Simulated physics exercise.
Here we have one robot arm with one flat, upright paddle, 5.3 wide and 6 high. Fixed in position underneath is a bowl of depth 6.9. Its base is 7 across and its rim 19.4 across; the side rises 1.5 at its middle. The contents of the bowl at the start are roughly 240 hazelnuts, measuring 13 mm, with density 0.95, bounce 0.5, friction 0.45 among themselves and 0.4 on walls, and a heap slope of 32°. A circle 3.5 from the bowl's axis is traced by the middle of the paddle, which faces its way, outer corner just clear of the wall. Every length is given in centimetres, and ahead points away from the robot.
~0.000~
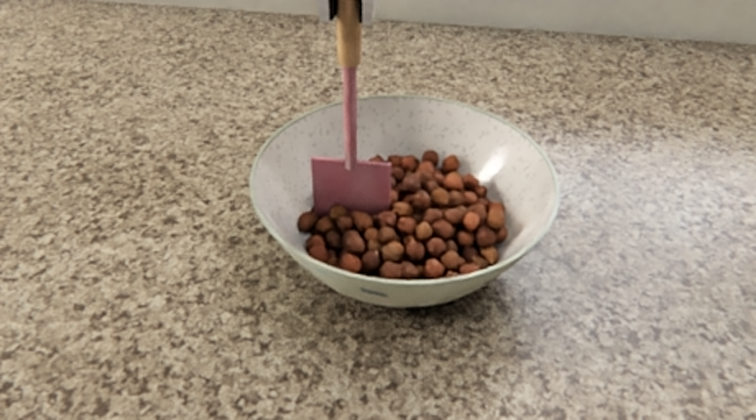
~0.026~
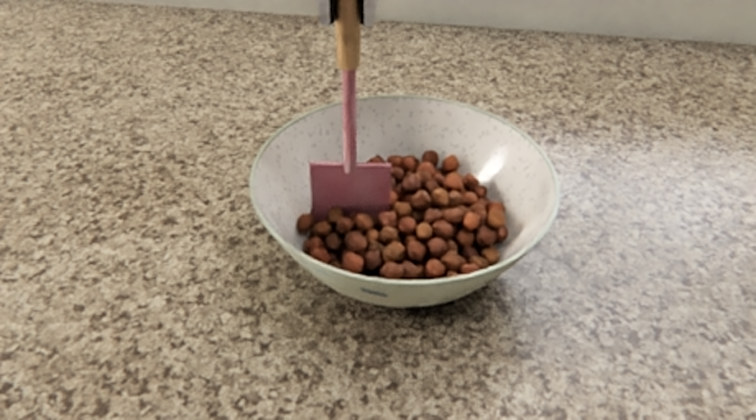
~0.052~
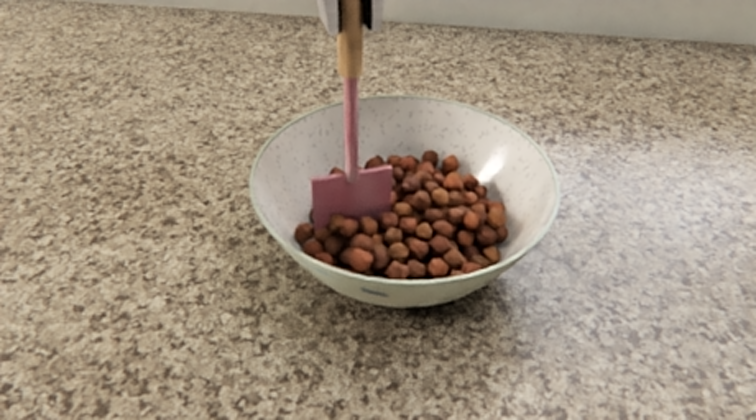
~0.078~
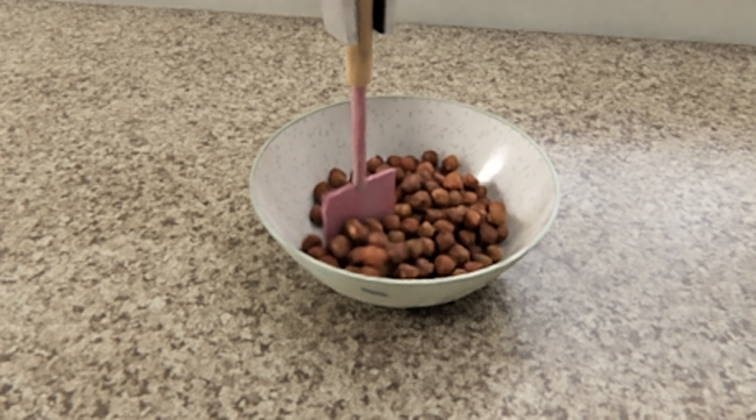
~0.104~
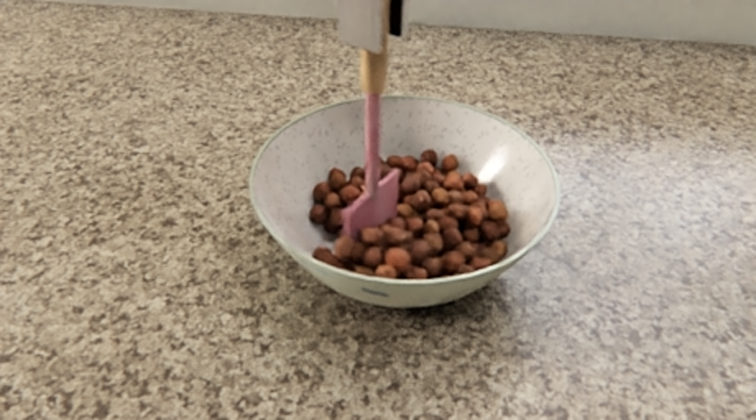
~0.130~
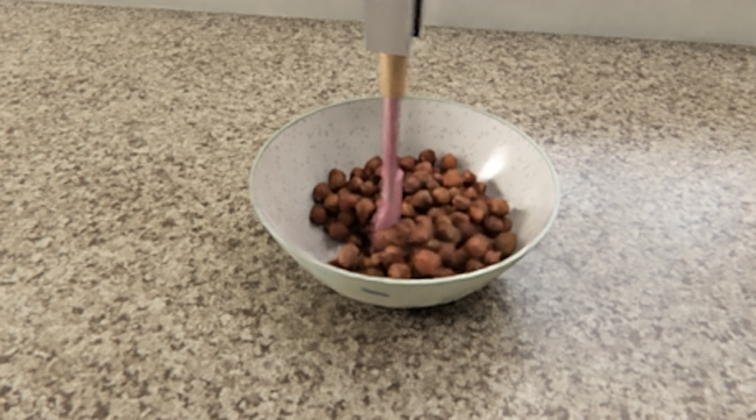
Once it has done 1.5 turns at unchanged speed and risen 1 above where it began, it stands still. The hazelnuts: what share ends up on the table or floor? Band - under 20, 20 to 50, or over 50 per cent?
Band: Under 20 per cent.
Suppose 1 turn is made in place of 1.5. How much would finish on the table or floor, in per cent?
Roughly 10 percent would end up there.
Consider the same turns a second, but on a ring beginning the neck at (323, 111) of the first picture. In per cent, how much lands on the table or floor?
Close to 10 in a hundred.
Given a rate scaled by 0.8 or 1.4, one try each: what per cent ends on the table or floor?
I'd expect near 5 per cent, then near 30 per cent.
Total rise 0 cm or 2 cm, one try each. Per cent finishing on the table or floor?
Trial one: Roughly 10 %; trial two: Roughly 10 %.
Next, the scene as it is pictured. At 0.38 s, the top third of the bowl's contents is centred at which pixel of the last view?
Around pixel (410, 134).
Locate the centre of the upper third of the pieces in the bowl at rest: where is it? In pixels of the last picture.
I'd put it at about (461, 186).
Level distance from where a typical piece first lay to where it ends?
Somewhere around 9 centimetres.
By 0.38 s, 258° round, highest piece 9 above the table; 235 in the bowl, 5 on the table or floor, 4 in flight or on the tool.
By 0.63 s, 76° round, highest piece 9 above the table; 222 in the bowl, 19 on the table or floor, 3 in flight or on the tool.
By 0.95 s, 180° round, highest piece 7 above the table; 217 in the bowl, 27 on the table or floor.
By 1.65 s, 180° round, highest piece 7 above the table; 217 in the bowl, 27 on the table or floor.
Final count, 217 in the bowl, 27 on the table or floor. That is 11 % on the table or floor.
